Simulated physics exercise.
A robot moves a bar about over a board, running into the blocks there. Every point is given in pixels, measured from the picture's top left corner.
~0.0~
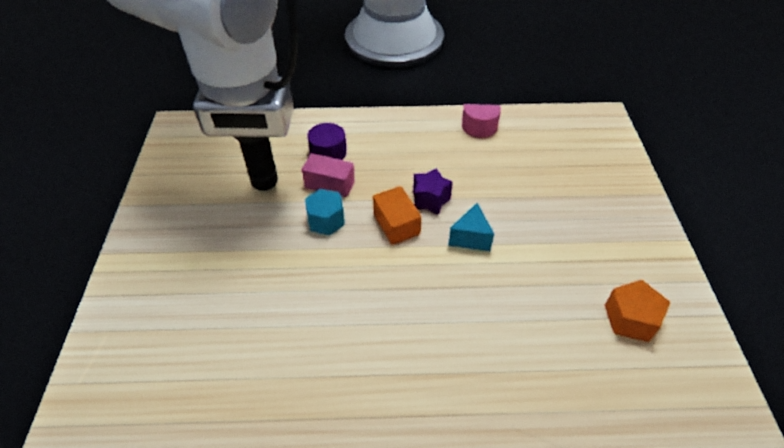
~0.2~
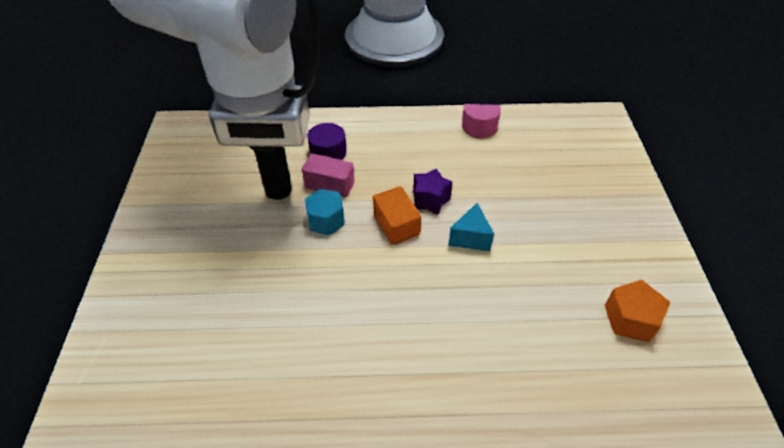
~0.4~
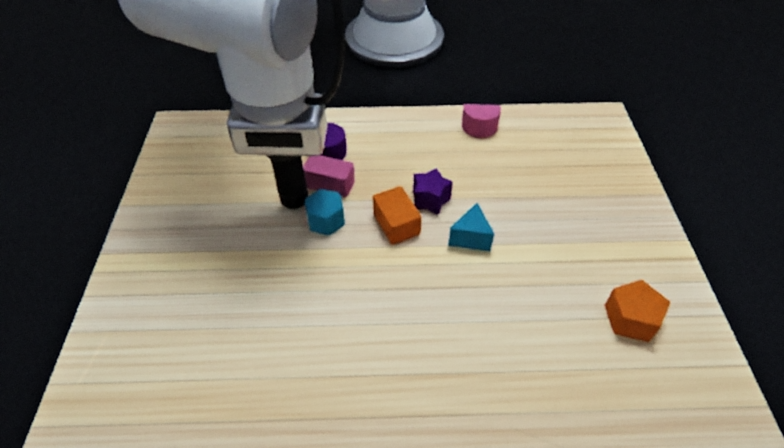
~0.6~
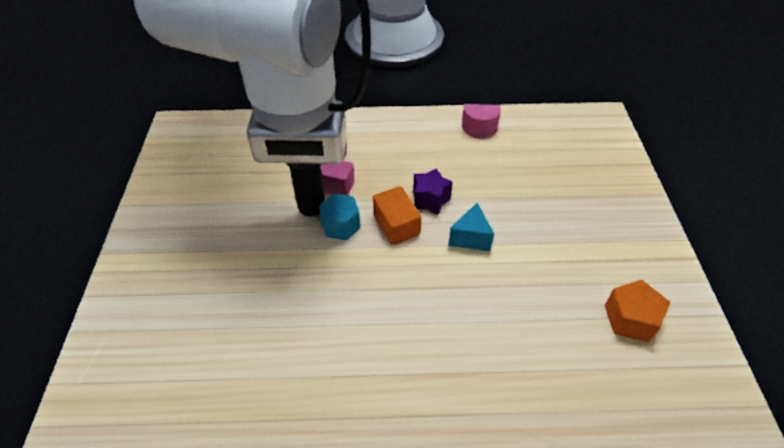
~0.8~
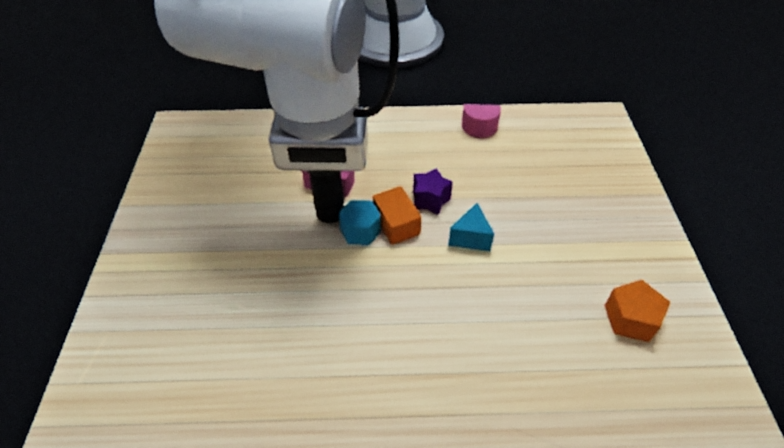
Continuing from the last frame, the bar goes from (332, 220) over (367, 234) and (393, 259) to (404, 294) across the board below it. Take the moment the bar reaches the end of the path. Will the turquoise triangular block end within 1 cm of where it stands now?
I expect so.
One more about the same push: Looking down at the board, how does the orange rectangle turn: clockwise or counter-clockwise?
It twists against the clock when seen from above.
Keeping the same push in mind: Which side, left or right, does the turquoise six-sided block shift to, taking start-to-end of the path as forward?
Goes left.
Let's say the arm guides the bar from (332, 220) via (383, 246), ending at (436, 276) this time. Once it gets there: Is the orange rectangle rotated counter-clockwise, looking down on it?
Going by the path, yes.
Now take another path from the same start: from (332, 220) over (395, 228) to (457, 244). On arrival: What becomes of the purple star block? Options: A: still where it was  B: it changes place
I'll go with B - it changes place.
What follows on the original path. One third of the way, bar at (367, 227); turquoise six-sided block at (399, 224), turned 25° anticlockwise; orange rectangle at (425, 206), turned 25° anticlockwise; purple star block at (439, 179), turned 15° anticlockwise.
Two thirds of the way, bar at (393, 253); turquoise six-sided block at (428, 237), turned 55° anticlockwise; orange rectangle at (430, 205), turned 35° anticlockwise; purple star block at (440, 178), turned 15° anticlockwise.
At the end, bar at (404, 287); turquoise six-sided block at (428, 237), turned 55° anticlockwise; orange rectangle at (430, 205), turned 35° anticlockwise; purple star block at (440, 178), turned 15° anticlockwise; turquoise triangular block still.
